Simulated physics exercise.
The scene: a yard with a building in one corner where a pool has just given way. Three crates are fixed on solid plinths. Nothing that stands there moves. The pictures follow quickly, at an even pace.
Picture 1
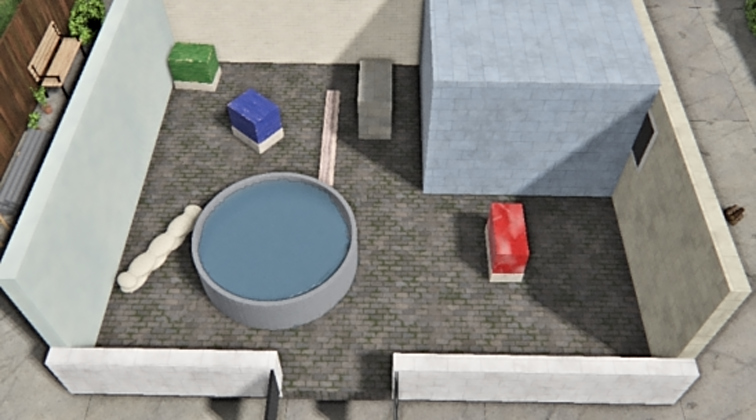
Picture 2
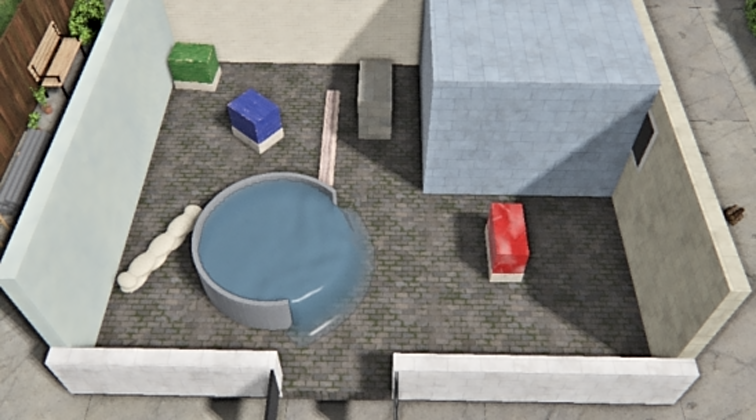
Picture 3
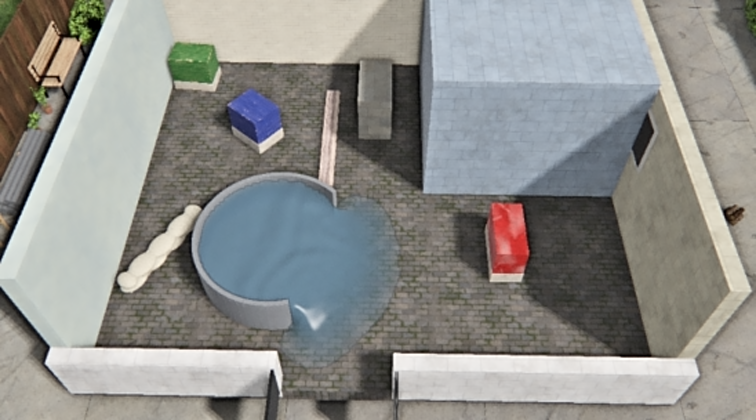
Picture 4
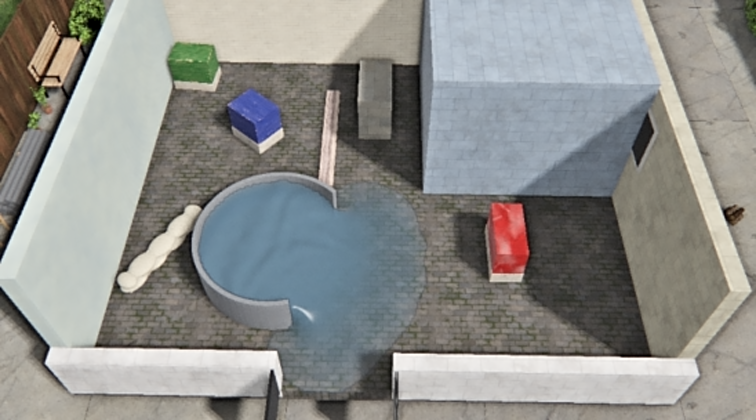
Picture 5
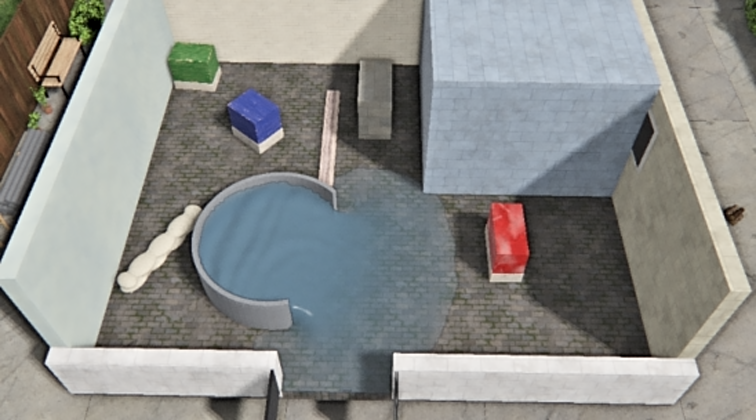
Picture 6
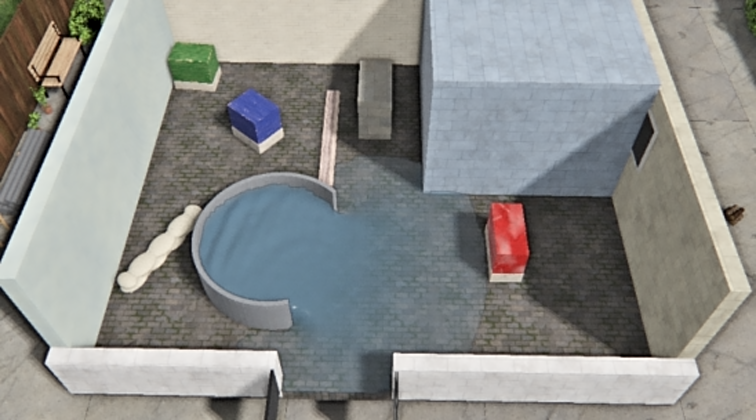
We see a round grey pool standing full in a walled yard beside a pale blue building; its right side opens, and water pours out, spreading across the dark paving toward the red block and the front wall's gap.
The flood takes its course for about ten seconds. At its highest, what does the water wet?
The red crate gets wet; the green crate stays dry; the blue crate stays dry.
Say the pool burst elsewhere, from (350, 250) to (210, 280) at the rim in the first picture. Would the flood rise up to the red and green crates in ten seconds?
In short: The red one escapes it, the green one keeps dry.
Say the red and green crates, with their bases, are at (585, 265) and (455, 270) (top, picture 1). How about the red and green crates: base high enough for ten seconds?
One by one: The red crate is wetted, the green crate is wetted.
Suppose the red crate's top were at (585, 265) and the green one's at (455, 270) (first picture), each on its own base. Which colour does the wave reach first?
That is the one in green.
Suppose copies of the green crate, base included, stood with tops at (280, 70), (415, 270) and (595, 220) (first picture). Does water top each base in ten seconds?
In turn: Keeps dry, is soaked, ends up wet.
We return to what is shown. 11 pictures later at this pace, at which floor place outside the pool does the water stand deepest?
Near (658, 381).
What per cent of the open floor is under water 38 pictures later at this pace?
Near 55 in a hundred.
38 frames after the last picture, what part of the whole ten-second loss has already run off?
Roughly 65 per cent.
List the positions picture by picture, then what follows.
The first picture shows the round tank at (275, 237) is whole and still.
In the second picture, water pours out at (349, 269) and has run to a hidden place.
In the third picture, the front is at (366, 201), out from the gap at (350, 271).
In the fourth picture, water pours out at (350, 272) and has run to (380, 188).
In the fifth picture, the front is at (404, 178), out from the gap at (350, 273).
In the sixth picture, the front is at (420, 166), out from the gap at (350, 273).
A moment on, water covers 35 % of the floor; the red crate water round its plinth, the green crate not reached, the blue crate not reached.
Next, water covers 45 % of the floor; the red crate water round its plinth, the green crate not reached, the blue crate not reached.
Then, water covers 50 % of the floor; the red crate water round its plinth, the green crate not reached, the blue crate not reached.
Later, water covers 55 % of the floor; the red crate water round its plinth, the green crate not reached, the blue crate water round its plinth.
In the end, water covers 80 % of the floor; the red crate was topped, the green crate stayed above the water, the blue crate stayed above the water.
